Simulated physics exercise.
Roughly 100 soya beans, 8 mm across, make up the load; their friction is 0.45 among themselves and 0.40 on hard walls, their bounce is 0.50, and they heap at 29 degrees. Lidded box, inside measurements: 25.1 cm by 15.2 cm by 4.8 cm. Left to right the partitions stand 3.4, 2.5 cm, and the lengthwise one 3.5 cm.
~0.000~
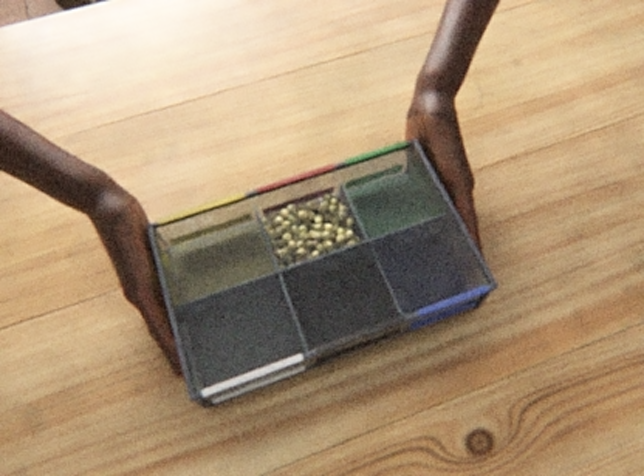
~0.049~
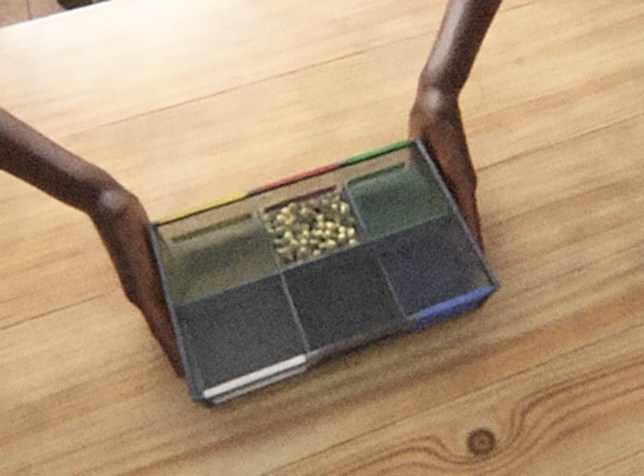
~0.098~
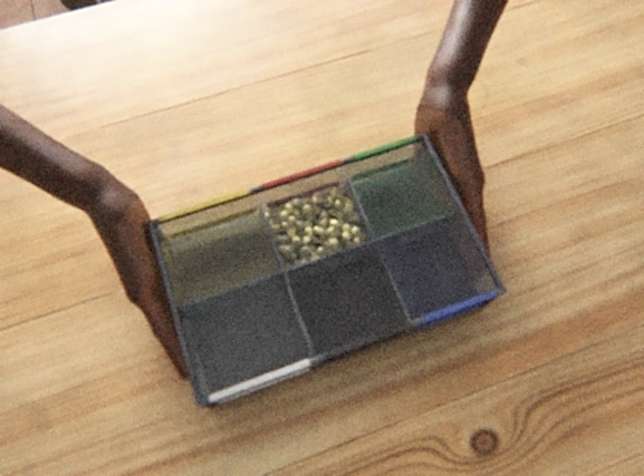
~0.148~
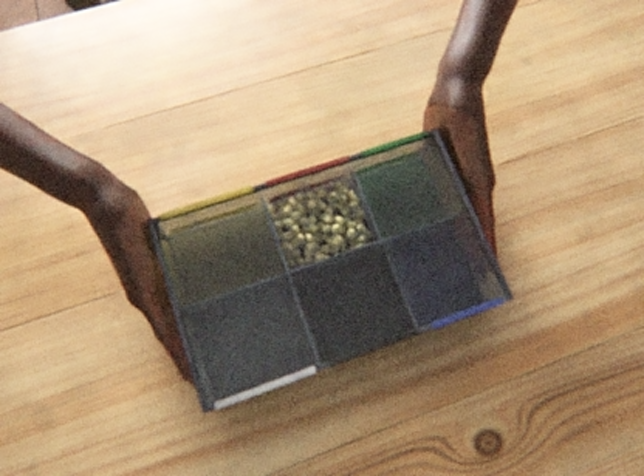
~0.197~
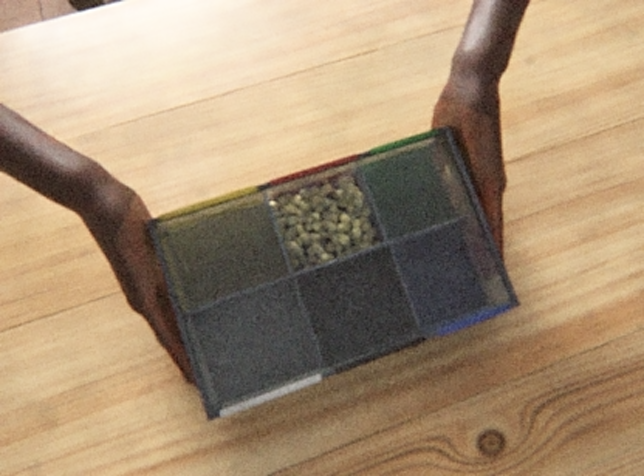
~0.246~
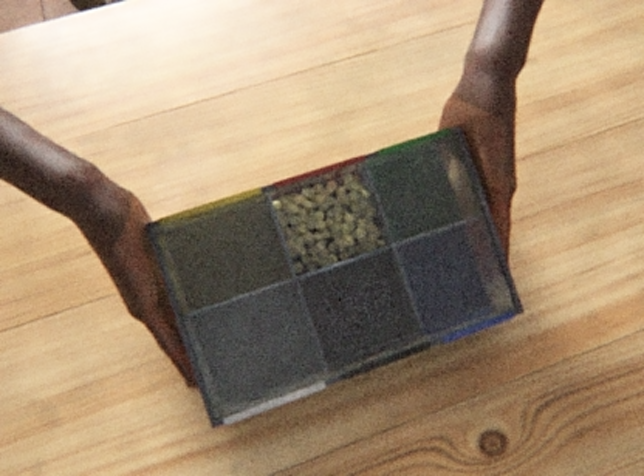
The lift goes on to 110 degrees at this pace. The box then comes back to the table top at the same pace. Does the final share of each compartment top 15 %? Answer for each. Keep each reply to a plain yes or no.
Here goes: Red yes; blue no; green no; yellow no; white no; black yes.
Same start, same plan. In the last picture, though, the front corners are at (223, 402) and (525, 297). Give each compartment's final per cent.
So it works out as red at 10 percent, blue at 80 percent, green at 10 percent, yellow at 0 percent, white at 0 percent and black at 0 percent.
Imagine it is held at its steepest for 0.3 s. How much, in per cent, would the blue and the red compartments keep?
Blue 10, red 60.
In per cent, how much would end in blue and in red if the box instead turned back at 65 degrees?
With that change you'd see blue at 0 % and red at 100 %.
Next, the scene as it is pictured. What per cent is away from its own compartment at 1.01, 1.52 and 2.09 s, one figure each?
Sequence: 20 / 40 / 40.
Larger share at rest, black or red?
Go with red, that one ends with more.
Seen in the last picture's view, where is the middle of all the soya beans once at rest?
Close to pixel (341, 261).
Then, at 1.01 s, tilt 109 degrees; red 80 %, green 5 %, black 15 %.
Then, at 1.52 s, tilt 47 degrees; red 60 %, blue 10 %, white 5 %, black 30 %.
After 2.09 s, tilt 0 degrees; red 60 %, blue 10 %, white 5 %, black 30 %.
In the end, at 2.5 s, red 60 %, blue 10 %, green 0 %, yellow 0 %, white 5 %, black 30 %.
